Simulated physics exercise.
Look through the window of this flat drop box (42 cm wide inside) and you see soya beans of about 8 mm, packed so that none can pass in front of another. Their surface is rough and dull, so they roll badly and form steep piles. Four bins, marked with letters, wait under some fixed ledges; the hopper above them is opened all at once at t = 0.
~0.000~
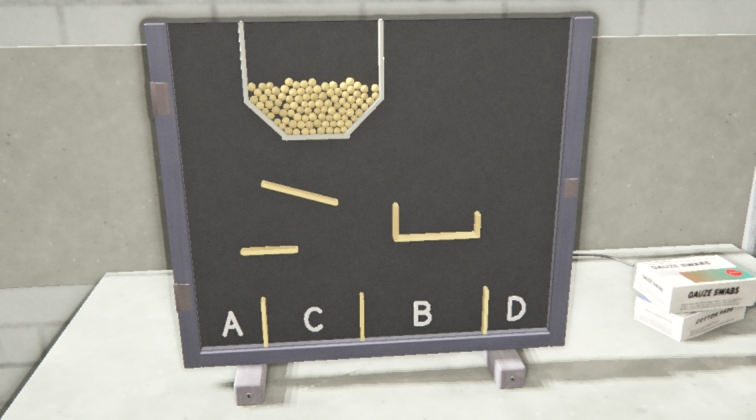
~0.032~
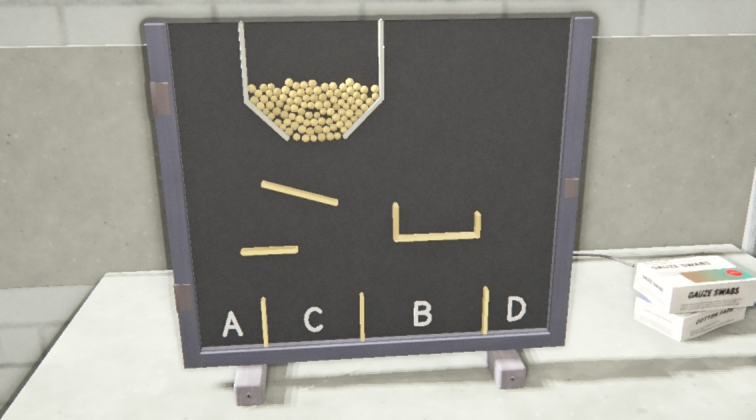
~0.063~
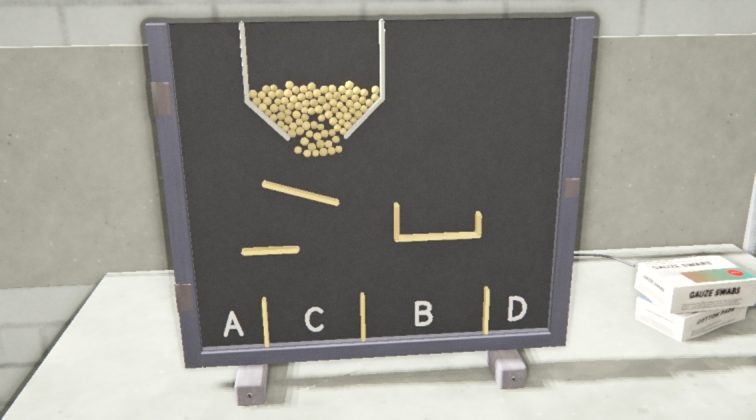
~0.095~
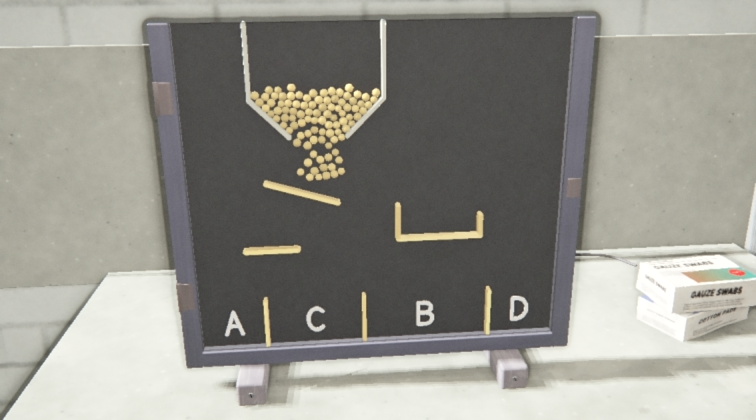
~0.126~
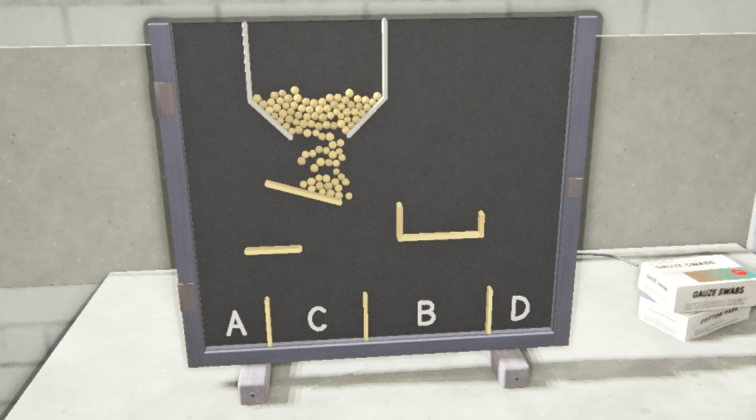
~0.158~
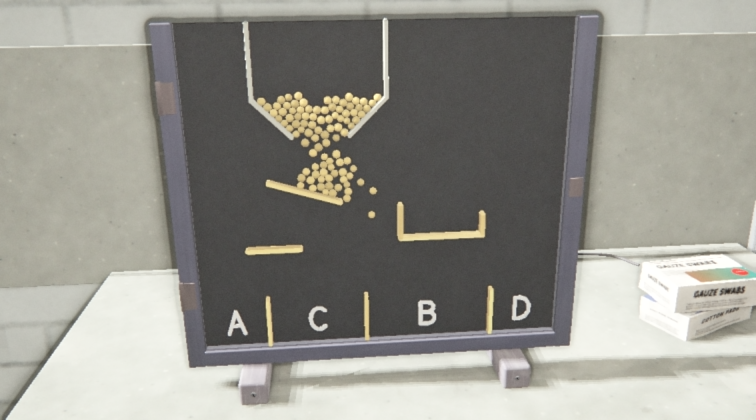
Pale round beans pouring from an opened hopper onto a sloping ledge, piling up and spilling off its lower right end.
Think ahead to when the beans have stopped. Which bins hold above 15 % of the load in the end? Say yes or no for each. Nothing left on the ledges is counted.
Here goes: Bin A false; bin B true; bin C false; bin D false.
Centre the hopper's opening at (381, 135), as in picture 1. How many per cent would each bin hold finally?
Bin A: 0; bin B: 60; bin C: 20; bin D: 0.
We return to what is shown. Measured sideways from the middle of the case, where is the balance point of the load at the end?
About 3 cm right.
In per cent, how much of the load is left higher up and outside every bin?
Estimate: Around 0 per cent.
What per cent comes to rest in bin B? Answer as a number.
It comes to about 95 percent.
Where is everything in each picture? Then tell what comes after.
The first frame shows gate shut, about 100 beans in the hopper; its mouth (287, 138) to (345, 136); A (232, 324), B (423, 313), C (314, 319), D (517, 308).
In the second frame, 4 out; leading bean (314, 138).
In the third frame, 11 out; leading bean (316, 153).
In the fourth frame, 22 out; leading bean (319, 177).
In the fifth frame, 32 out; leading bean (349, 196).
In the sixth frame, 39 out; leading bean (372, 215); ledges cup (400, 205) to (482, 214), slope (268, 183) to (340, 202), level (248, 251) to (301, 249).
After 0.34 s 95 % have left the hopper; down in the bins, B 20 %.
After 0.55 s 100 % have left the hopper; down in the bins, B 60 %, C 5 %.
All still by 2.0 s, A 0 %, B 95 %, C 5 %, D 0 %.
